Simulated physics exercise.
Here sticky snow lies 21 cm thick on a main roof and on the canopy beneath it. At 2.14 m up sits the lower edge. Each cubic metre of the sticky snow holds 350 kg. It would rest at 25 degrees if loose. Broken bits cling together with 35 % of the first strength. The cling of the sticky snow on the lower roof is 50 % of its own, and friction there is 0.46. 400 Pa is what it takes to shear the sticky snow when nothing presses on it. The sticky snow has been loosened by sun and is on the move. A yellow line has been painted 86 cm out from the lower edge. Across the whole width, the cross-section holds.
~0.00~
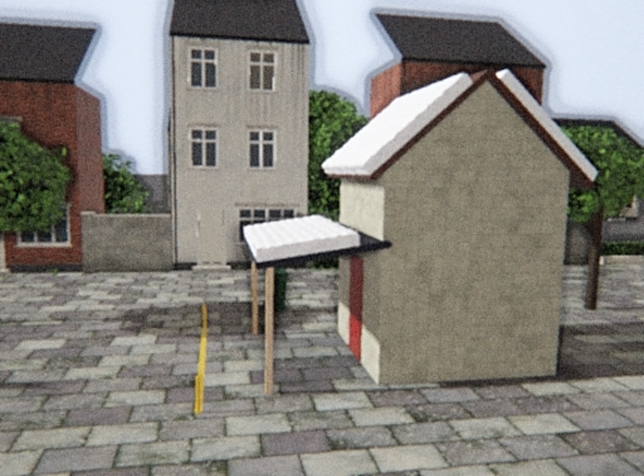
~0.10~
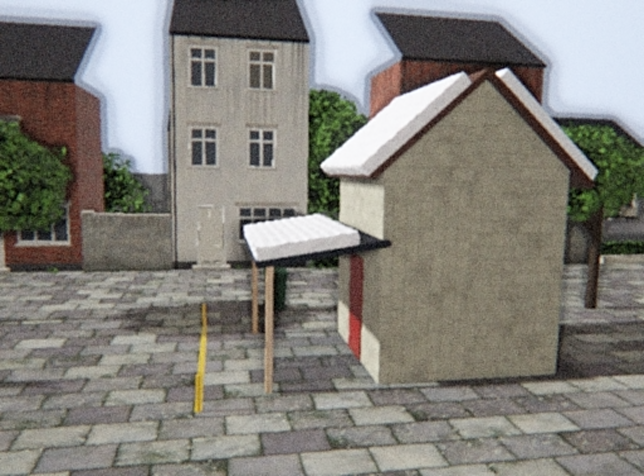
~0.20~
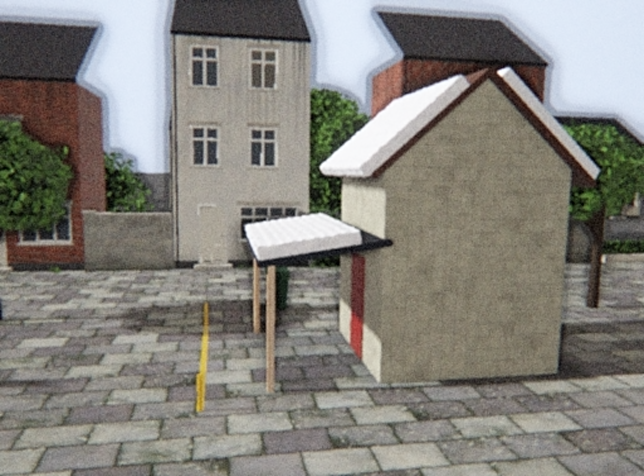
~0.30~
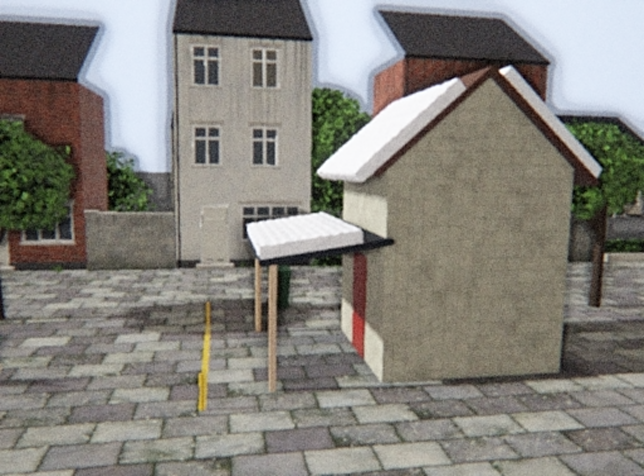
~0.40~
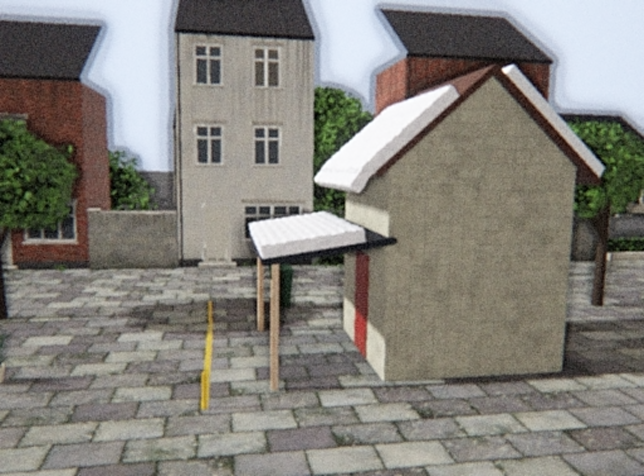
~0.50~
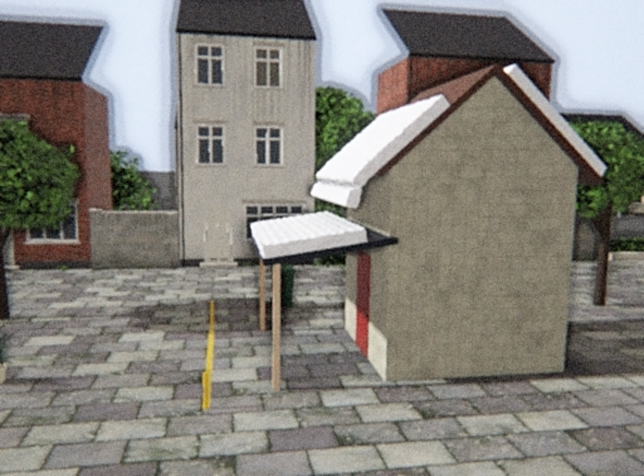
Snow on the small house's main roof slides down toward the lower canopy, cracking near its edge.
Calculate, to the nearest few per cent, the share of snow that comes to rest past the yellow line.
Roughly 34 per cent.
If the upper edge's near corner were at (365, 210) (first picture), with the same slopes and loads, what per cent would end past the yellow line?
7 %, roughly.
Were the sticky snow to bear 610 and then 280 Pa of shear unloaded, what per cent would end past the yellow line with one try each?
You'd see 20 percent the first time and 40 percent the second.
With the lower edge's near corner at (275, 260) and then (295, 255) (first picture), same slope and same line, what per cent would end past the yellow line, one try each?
I'd expect around 45 percent the first time and around 45 percent the second.
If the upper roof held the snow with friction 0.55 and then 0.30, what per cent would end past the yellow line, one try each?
In turn about 10 %, 25 %.
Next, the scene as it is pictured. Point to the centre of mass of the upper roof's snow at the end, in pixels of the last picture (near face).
Centre noted at roughly (225, 322).
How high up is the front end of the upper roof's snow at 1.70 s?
Roughly 0.0 m.
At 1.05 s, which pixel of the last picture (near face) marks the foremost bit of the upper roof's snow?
At roughly (262, 242).
After 1.05 s, none is below the lower edge and 0 % is past the line.
After 1.70 s, 39 % is below the lower edge and 22 % is past the line.
After 2.35 s, 47 % is below the lower edge and 34 % is past the line.
After 3.00 s, 47 % is below the lower edge and 34 % is past the line.
After 3.10 s, 47 % is below the lower edge and 34 % is past the line.
